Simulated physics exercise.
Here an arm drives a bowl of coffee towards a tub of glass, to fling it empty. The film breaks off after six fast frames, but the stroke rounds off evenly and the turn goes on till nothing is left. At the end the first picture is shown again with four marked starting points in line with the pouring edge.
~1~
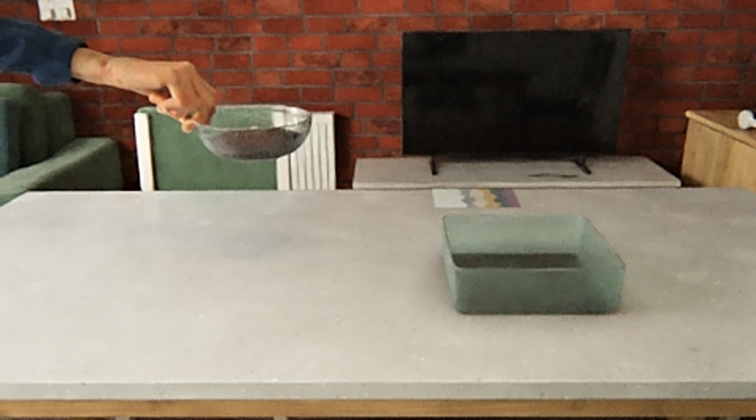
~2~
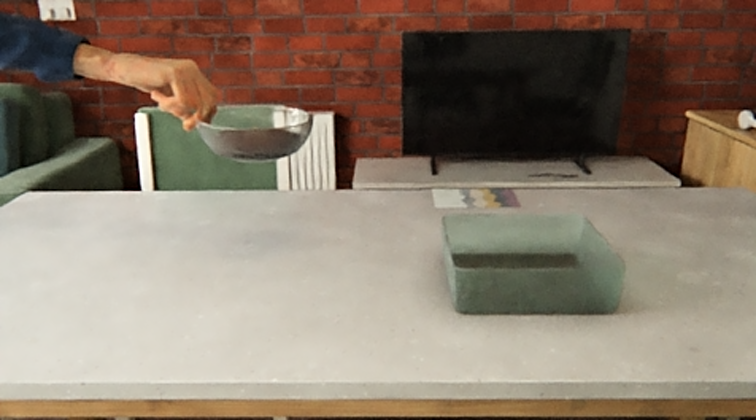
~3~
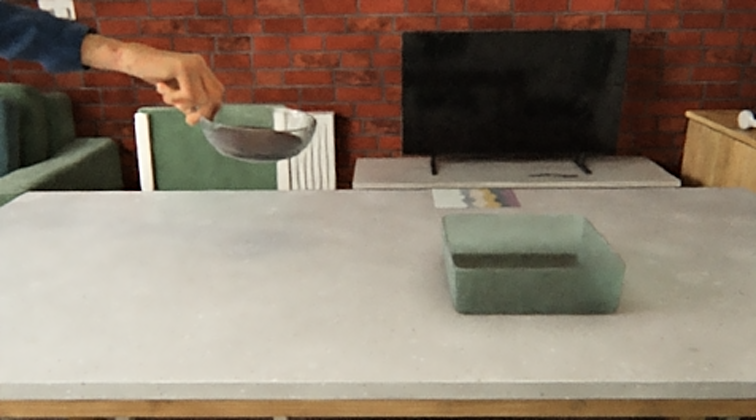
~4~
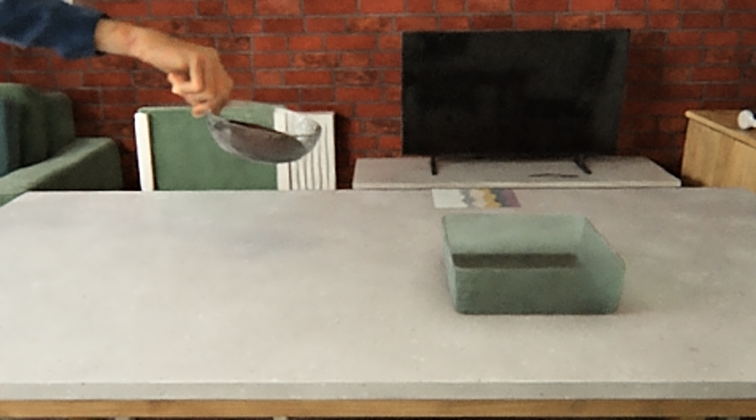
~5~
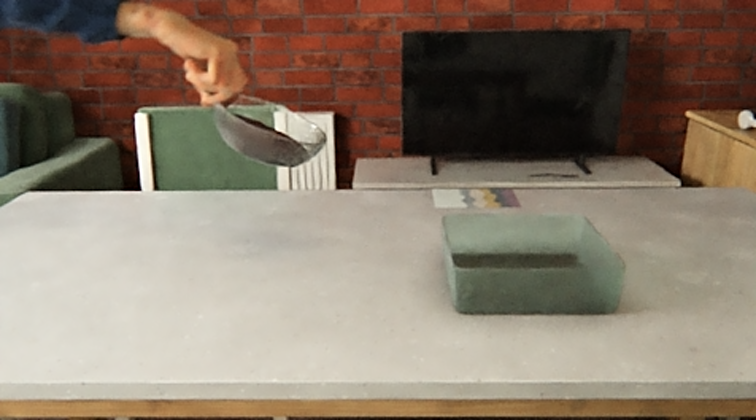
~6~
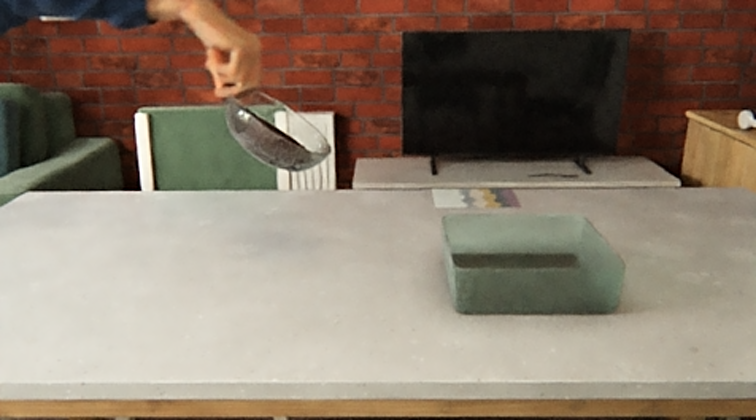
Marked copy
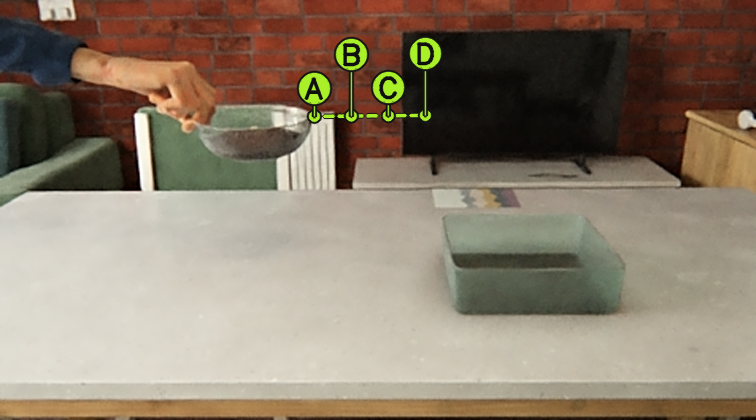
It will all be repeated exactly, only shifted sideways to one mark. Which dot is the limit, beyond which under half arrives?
Take B.
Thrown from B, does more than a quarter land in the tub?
Yes, clearly.
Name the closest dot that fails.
It is A.
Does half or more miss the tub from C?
No, that is safe.
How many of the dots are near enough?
Three of them.
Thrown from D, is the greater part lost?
No, not at all.
On the marked copy, A at (314, 116); B at (351, 116); C at (388, 115); D at (425, 115).
For dot A, about 26 % lands in the tub, 67 % falls short and 7 % goes beside or beyond.
For dot B, about 64 % lands in the tub, 19 % falls short and 17 % goes beside or beyond.
For dot C, about 71 % lands in the tub, 4 % falls short and 26 % goes beside or beyond.
For dot D, about 71 % lands in the tub, 5 % falls short and 24 % goes beside or beyond.
